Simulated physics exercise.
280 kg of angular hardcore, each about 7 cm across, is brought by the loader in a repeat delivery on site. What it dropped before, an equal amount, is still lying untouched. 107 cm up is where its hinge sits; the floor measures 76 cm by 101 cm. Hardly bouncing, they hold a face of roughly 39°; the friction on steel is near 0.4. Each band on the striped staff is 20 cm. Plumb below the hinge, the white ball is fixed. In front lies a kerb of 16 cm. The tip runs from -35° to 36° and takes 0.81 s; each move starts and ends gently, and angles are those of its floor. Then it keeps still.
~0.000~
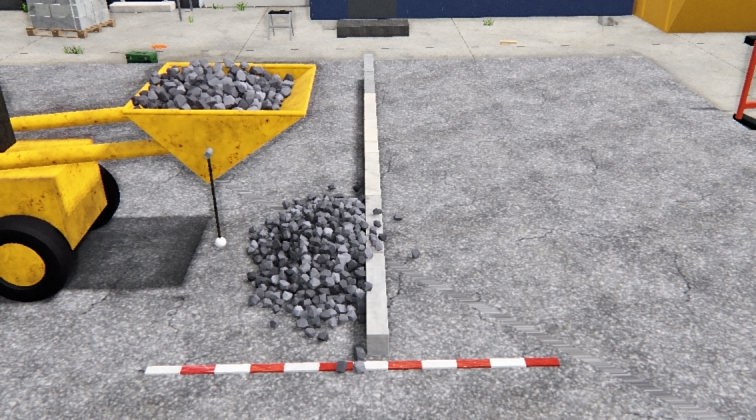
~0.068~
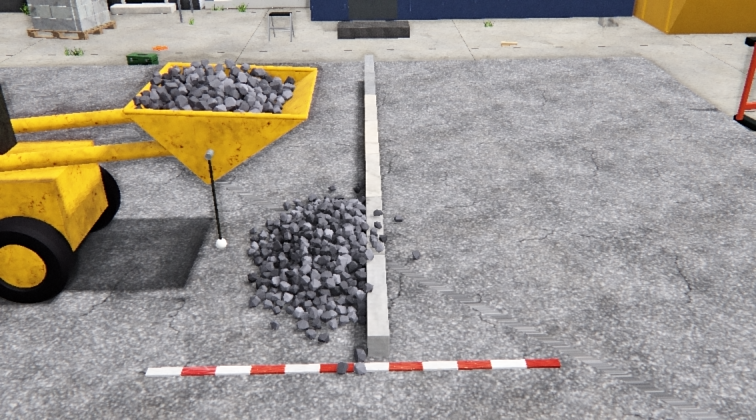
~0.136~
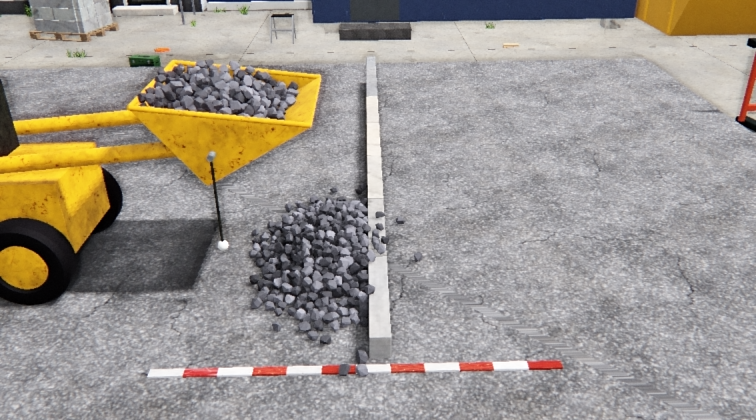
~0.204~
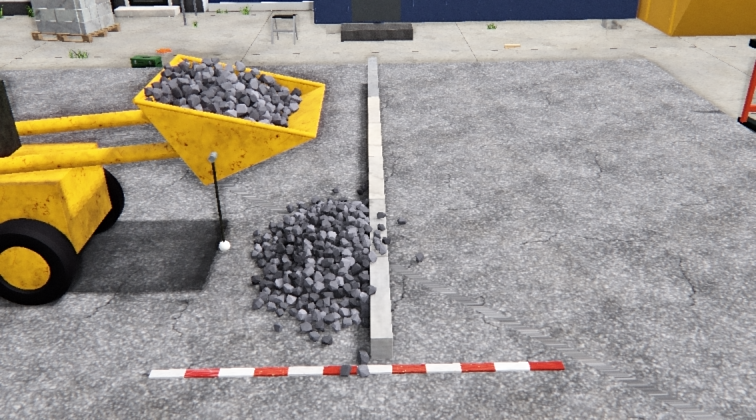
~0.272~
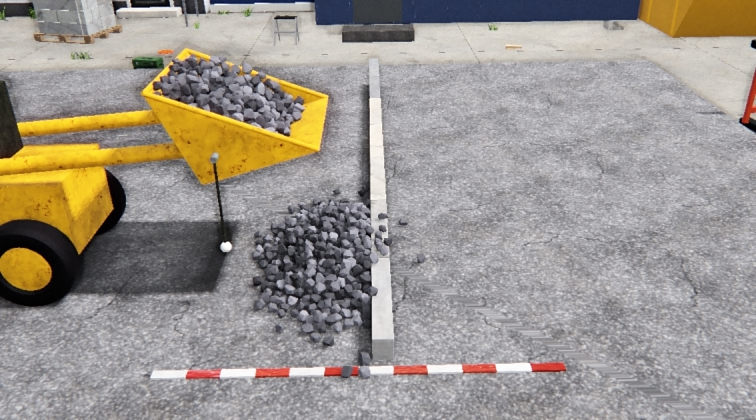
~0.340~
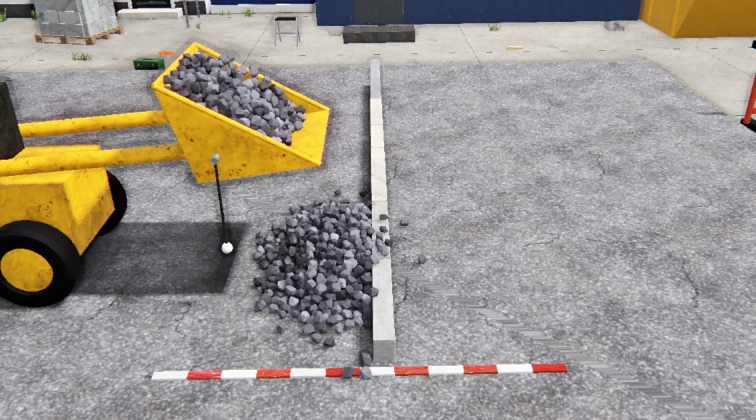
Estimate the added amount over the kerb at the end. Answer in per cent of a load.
Roughly 21 per cent of a load.
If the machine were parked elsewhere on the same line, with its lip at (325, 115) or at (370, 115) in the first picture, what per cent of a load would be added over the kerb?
The first would add around 35 per cent, the second around 90 per cent.
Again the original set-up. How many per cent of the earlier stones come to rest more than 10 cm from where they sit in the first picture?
Close to 0 in a hundred of them.
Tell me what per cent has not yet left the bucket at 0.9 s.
Estimate: 80 % remaining inside, roughly.
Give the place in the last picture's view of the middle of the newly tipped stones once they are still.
The middle lies near (346, 239) in the last picture.
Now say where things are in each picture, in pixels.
The first picture shows lip at (304, 114), floor tilted -35°, highest stones at (210, 72). The earlier load is highest near (331, 221), 28 cm above ground level, 100 % on this side of the kerb.
The second picture shows lip at (306, 118), floor tilted -34°, highest stones at (200, 73); the stones move at 0.1 m/s on average.
In the third picture, the bucket is at -30°, its lip at (310, 126); the top of the load is at (191, 73); the stones move at 0.3 m/s on average.
The fourth picture shows lip at (315, 136), floor tilted -24°, highest stones at (187, 68); the stones move at 0.4 m/s on average.
In the fifth picture, the bucket is at -16°, its lip at (318, 150); the top of the load is at (189, 64); the stones move at 0.5 m/s on average.
In the sixth picture, the bucket is at -8°, its lip at (320, 164); the top of the load is at (193, 61); the stones move at 0.5 m/s on average.
After 0.6 s the floor is at 25°; in per cent of one load, 100 in the bucket, 100 on this side of the kerb; the foremost stones are at (391, 238).
After 0.9 s the floor is at 36°; in per cent of one load, 78 in the bucket, 122 on this side of the kerb; the foremost stones are at (391, 238).
After 1.3 s the floor is at 36°; in per cent of one load, 31 in the bucket, 165 on this side of the kerb, 4 over the kerb; the foremost stones are at (426, 249).
After 3.8 s the floor is at 36°; in per cent of one load, 0 in the bucket, 179 on this side of the kerb, 21 over the kerb; the foremost stones are at (488, 246). Net gain over the kerb, 21.
